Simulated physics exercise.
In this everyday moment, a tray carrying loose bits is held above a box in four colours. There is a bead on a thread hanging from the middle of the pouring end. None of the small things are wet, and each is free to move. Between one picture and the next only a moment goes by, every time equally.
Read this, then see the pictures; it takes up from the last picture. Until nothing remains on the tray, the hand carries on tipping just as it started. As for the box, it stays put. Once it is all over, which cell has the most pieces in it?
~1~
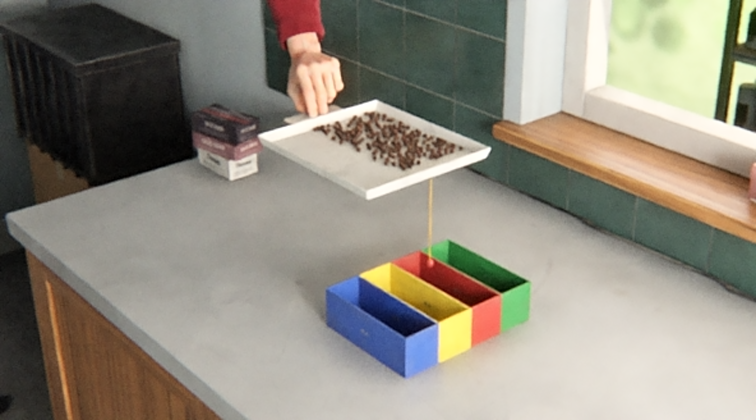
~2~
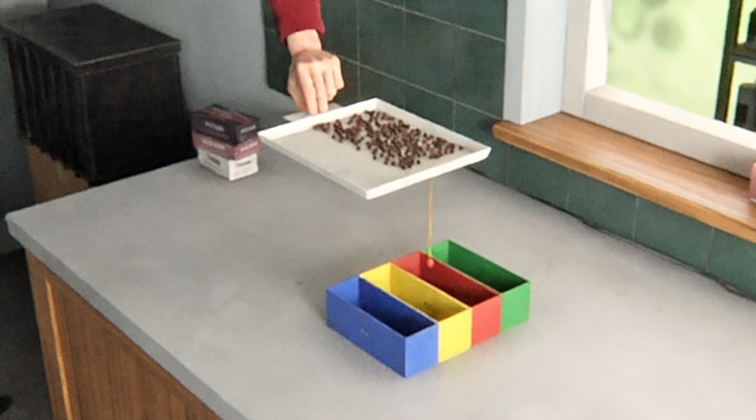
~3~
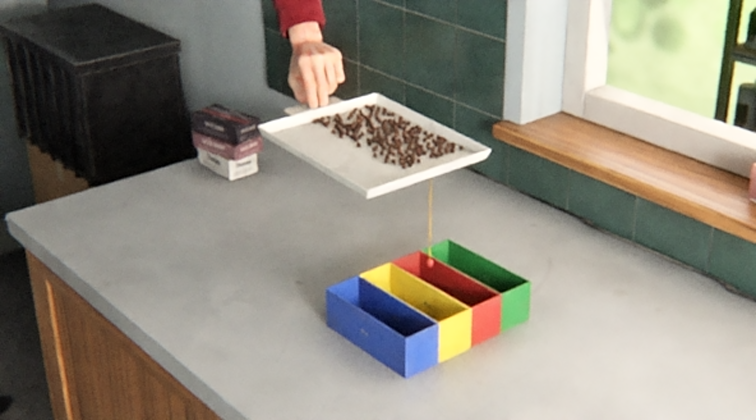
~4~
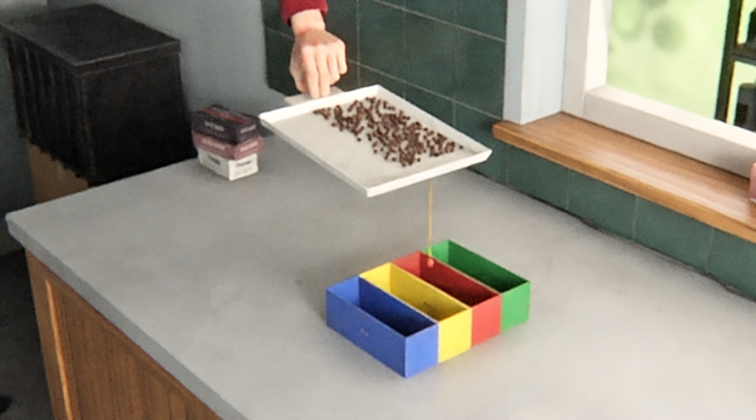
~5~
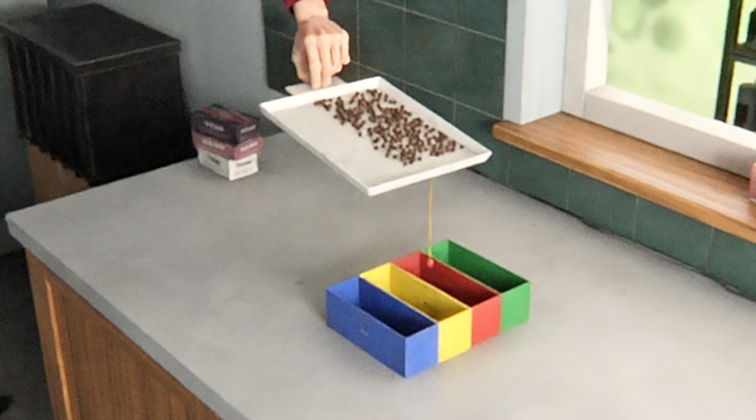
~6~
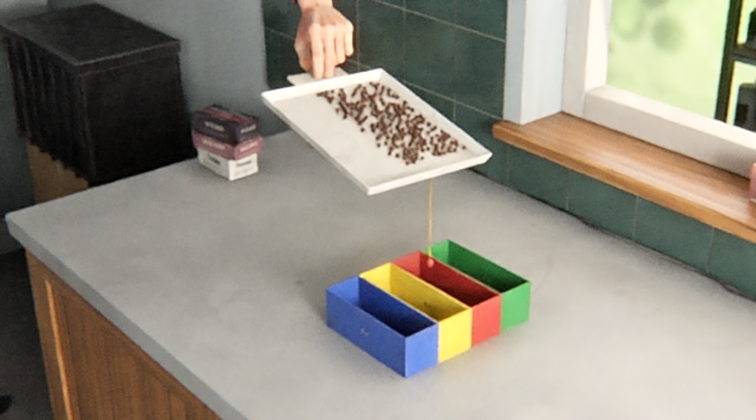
The green cell.
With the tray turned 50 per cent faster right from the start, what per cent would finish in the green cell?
Close to 50 per cent.
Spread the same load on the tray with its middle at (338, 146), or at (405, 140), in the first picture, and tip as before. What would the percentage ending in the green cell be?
Estimate: 30 % first, 40 % second.
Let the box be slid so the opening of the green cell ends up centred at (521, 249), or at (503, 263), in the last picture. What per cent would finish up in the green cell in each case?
About 10 per cent first, then about 70 per cent.
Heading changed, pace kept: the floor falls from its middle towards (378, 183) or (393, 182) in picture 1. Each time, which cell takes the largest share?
The blue one; that blue cell.
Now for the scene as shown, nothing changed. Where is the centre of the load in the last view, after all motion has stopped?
Roughly at (499, 301).
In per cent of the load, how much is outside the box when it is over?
Around 50 %.
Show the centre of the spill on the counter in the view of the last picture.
Centre at rest: About (535, 291).
Shortly afterwards, tray tipped steeply; the bulk on the tray; a little in the green cell; only a few in the red cell; a little falling or outside the box.
Next, tray tipped past a quarter turn; only a few on the tray; near a third in the green cell; a little in the red cell; near half falling or outside the box.
Some moments later, tray tipped past a quarter turn; near half in the green cell; a little in the red cell; only a few in the yellow cell; near half falling or outside the box.
In the end, tray tipped past a quarter turn; near half in the green cell; a little in the red cell; only a few in the yellow cell; none at all in the blue cell; near half outside the box.
